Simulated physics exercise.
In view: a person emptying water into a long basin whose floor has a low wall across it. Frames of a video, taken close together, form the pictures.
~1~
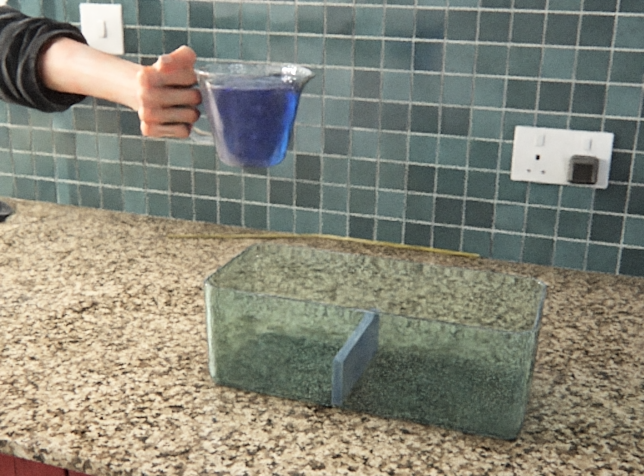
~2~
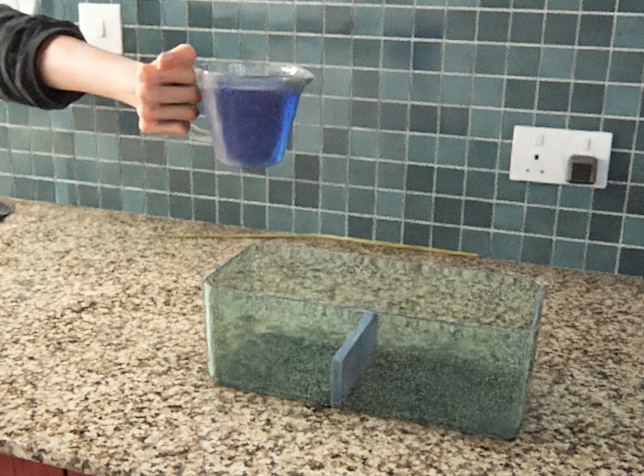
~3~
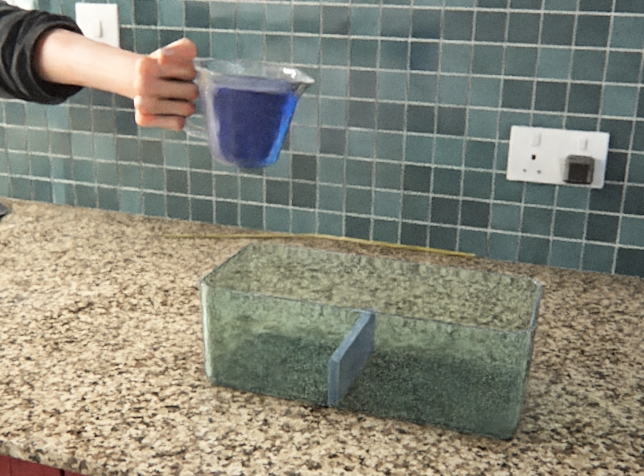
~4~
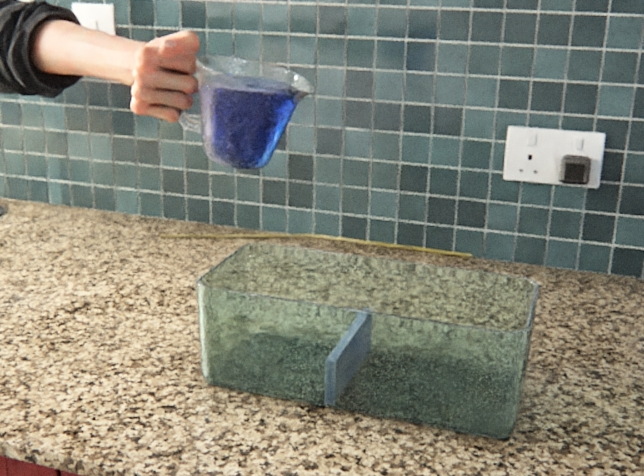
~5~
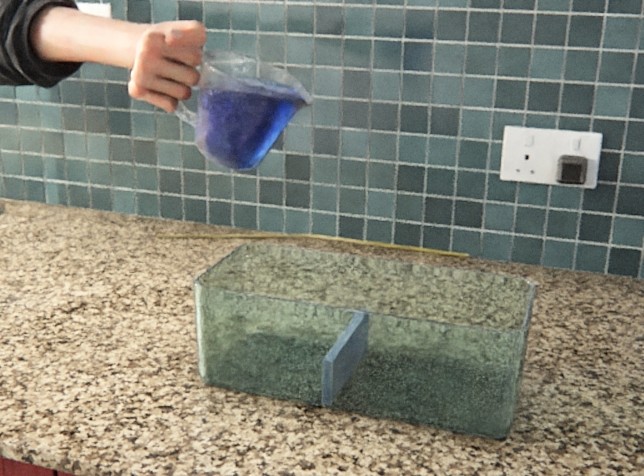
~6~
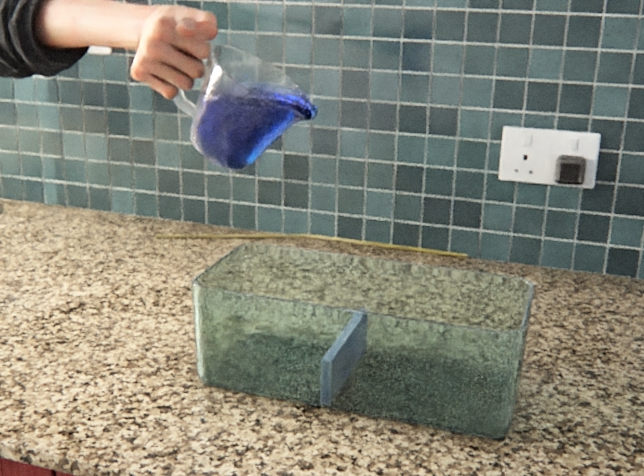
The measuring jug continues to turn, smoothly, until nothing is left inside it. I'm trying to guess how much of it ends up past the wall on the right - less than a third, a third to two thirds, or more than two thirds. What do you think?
I'd say a third to two thirds.
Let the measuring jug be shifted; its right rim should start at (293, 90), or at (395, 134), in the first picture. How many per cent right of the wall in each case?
The first gives 15 %, the second 95 %.
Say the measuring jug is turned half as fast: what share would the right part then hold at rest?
It comes to some 70 in a hundred.
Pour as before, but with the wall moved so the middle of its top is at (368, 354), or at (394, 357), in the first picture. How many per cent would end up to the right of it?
The first position gives around 40 percent, the second around 10 percent.
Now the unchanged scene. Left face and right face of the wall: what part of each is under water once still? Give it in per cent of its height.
20 per cent left, 20 per cent right.
A moment on, the measuring jug is tipped on its side and 41 per cent is still to pour, 2 is left of the wall and 19 right of it.
Next, the measuring jug is tipped on its side and 6 per cent is still to pour, 30 is left of the wall and 50 right of it.
Then the measuring jug is tipped on its side and 0 per cent is still to pour, 44 is left of the wall and 53 right of it.
Later the measuring jug is tipped on its side and 0 per cent is still to pour, 45 is left of the wall and 53 right of it.
In the end 45 per cent lies left of the wall, 54 right of it and 1 outside.
